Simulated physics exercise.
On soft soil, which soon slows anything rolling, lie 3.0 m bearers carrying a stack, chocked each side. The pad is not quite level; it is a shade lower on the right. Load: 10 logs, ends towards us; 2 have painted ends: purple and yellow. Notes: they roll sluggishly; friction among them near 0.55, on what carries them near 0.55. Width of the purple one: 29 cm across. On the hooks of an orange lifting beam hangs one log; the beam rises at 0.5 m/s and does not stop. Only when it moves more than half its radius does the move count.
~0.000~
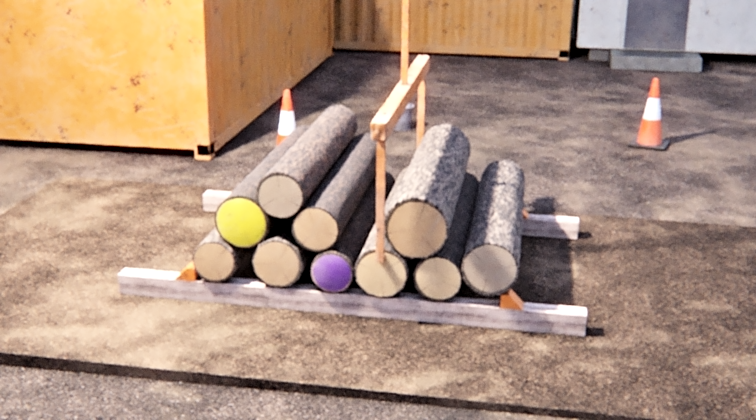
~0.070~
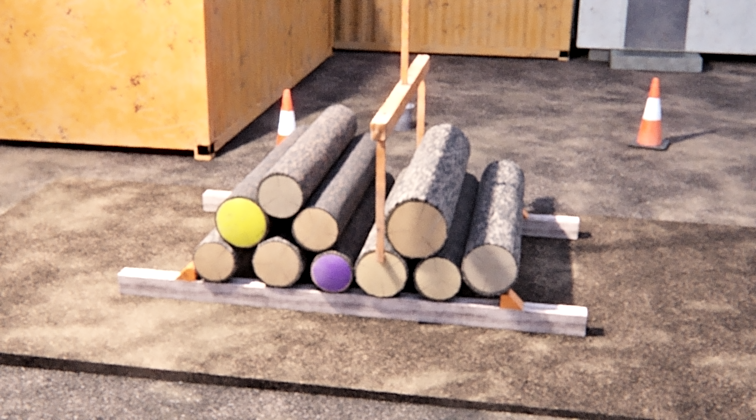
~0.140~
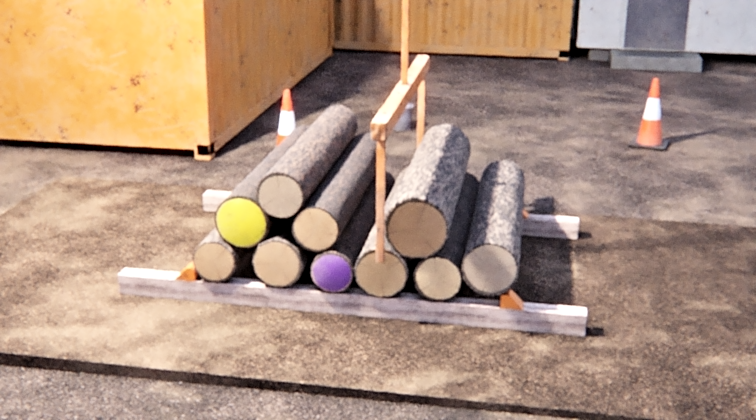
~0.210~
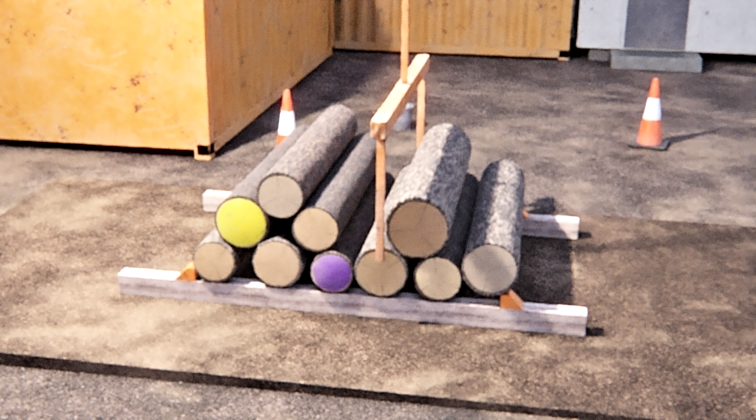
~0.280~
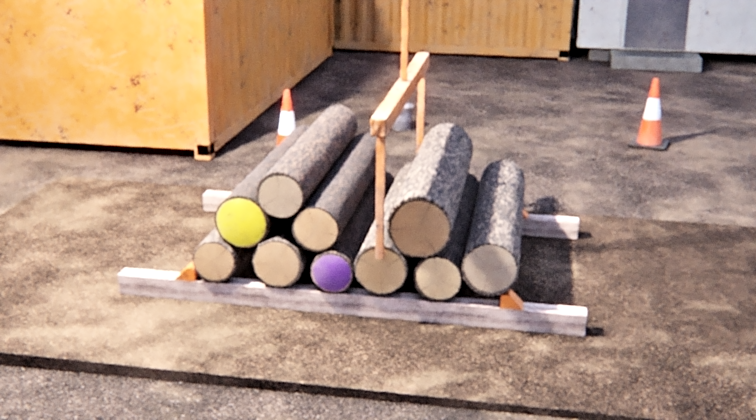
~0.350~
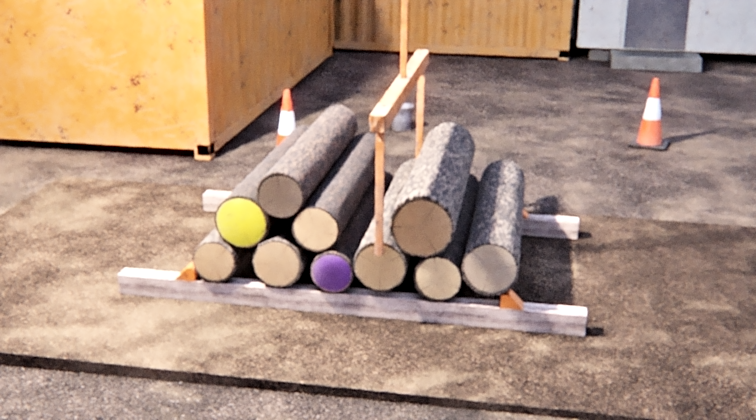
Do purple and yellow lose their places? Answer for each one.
The purple does, the yellow does not.
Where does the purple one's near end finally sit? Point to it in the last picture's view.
It comes to rest at about (393, 277).
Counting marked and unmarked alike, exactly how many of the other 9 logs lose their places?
I count 4 altogether.
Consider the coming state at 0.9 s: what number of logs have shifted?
The count by then is 4.
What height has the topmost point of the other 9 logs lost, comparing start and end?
10 cm.
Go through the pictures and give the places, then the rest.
The first picture shows purple (332, 272), yellow (240, 224); hooked one at (381, 272); the pad is a shade lower on the right; 6 of the 10 form the bottom row.
The second picture shows purple (332, 272), yellow (240, 224); hooked one at (381, 272).
The third picture shows purple (332, 272), yellow (240, 224); hooked one at (381, 272).
The fourth picture shows purple (332, 272), yellow (240, 224); hooked one at (381, 271), up 1 cm.
The fifth picture shows purple (332, 272), yellow (240, 224); hooked one at (381, 269), up 2 cm.
The sixth picture shows purple (332, 272), yellow (240, 224); hooked one at (380, 265), up 5 cm.
By 0.6 s, purple is 3 cm further right; yellow is unmoved; 0 out of place.
By 0.7 s, as before, purple, yellow; 1 out of place.
By 0.9 s, purple is 13 cm further right; as before, yellow; 4 out of place.
Finally (1.7 s), purple is 39 cm further right; yellow is unmoved; 4 out of place.
